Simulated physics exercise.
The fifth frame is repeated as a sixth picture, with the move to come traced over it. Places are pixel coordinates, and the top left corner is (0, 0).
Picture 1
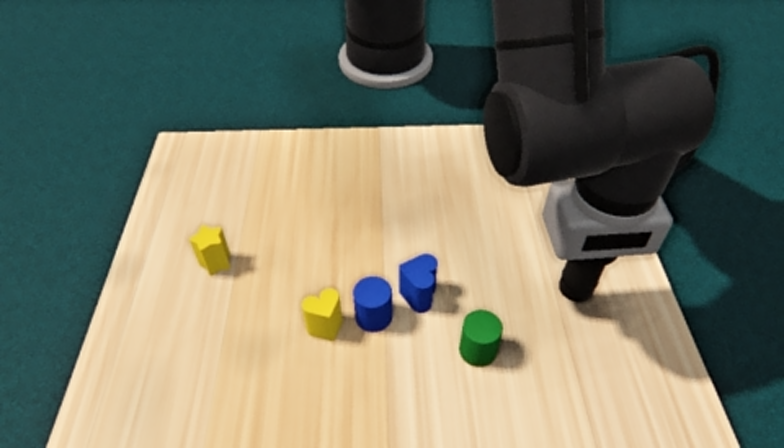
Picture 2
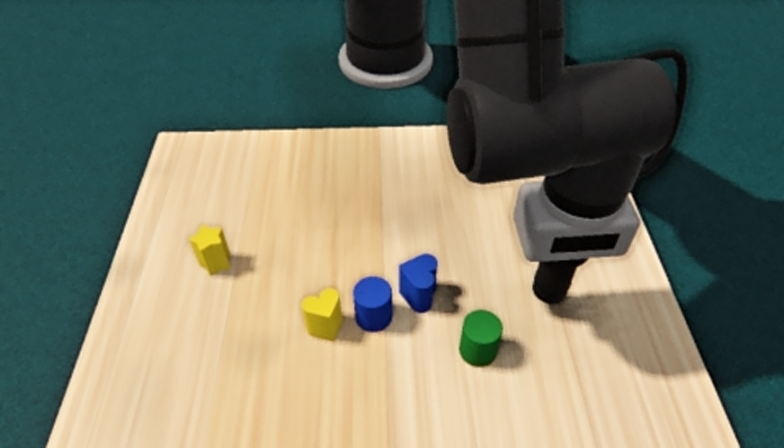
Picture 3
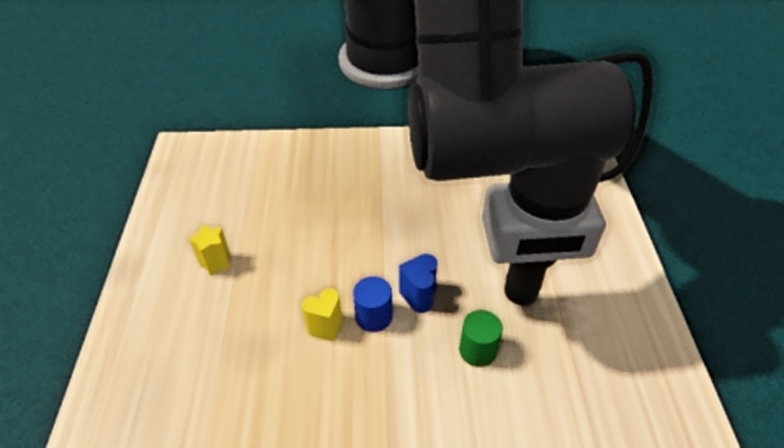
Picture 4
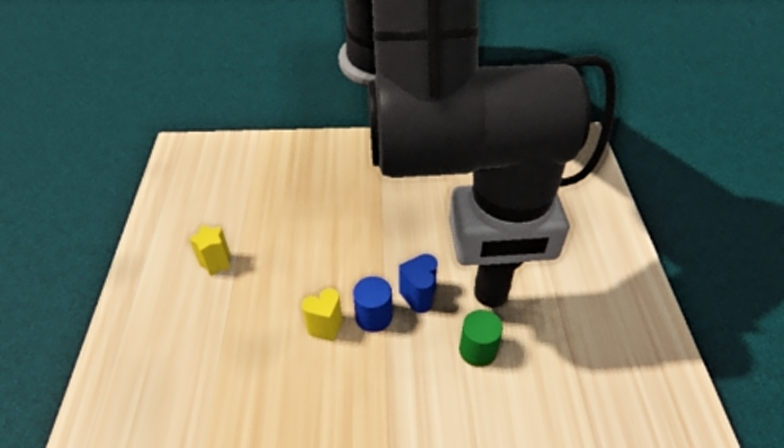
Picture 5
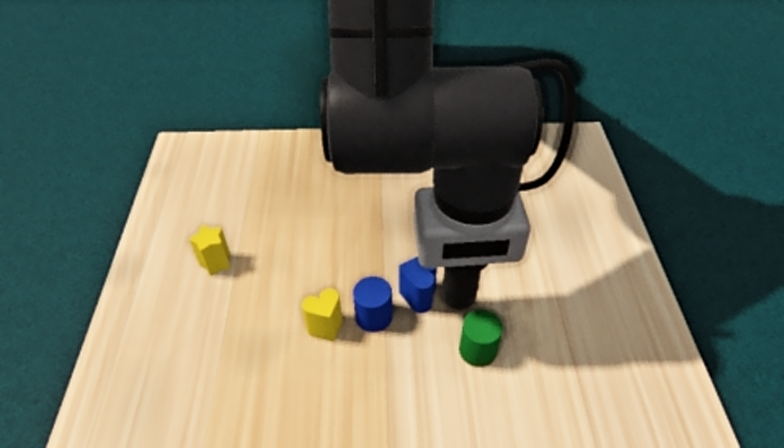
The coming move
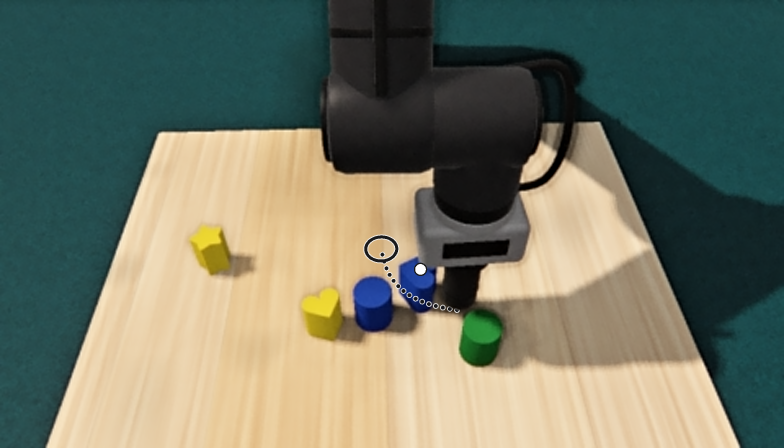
Robot arm sliding left across a wooden board toward a blue heart block, while the yellow, blue and green blocks stay still.
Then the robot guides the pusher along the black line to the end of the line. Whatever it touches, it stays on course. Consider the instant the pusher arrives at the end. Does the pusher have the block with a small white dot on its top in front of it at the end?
No, it doesn't check out.
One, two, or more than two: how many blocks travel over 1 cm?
One block shifts.
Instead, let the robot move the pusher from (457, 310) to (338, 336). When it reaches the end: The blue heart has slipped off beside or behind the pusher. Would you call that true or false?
The statement is true.
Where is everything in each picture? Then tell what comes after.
Pusher tip (575, 289); block tops, blue circle (373, 291); blue heart (421, 269), in the first frame.
Pusher (549, 291); blocks unchanged, in the second frame.
Pusher (521, 293); blocks unchanged, in the third frame.
Pusher (491, 295); blocks unchanged, in the fourth frame.
Pusher (459, 296); blue circle (373, 291); blue heart (421, 269), in the fifth frame.
Path on the board, from (457, 310) through (418, 300) and (391, 277) to (381, 249); the dot is on the blue heart.
On the path given first. One third of the way, pusher (419, 286); blue heart (395, 258), turned 30° clockwise.
Two thirds of the way, pusher (390, 262); blue heart (366, 237), turned 20° clockwise.
At the end, pusher (381, 234); blue circle in place; blue heart (352, 220).
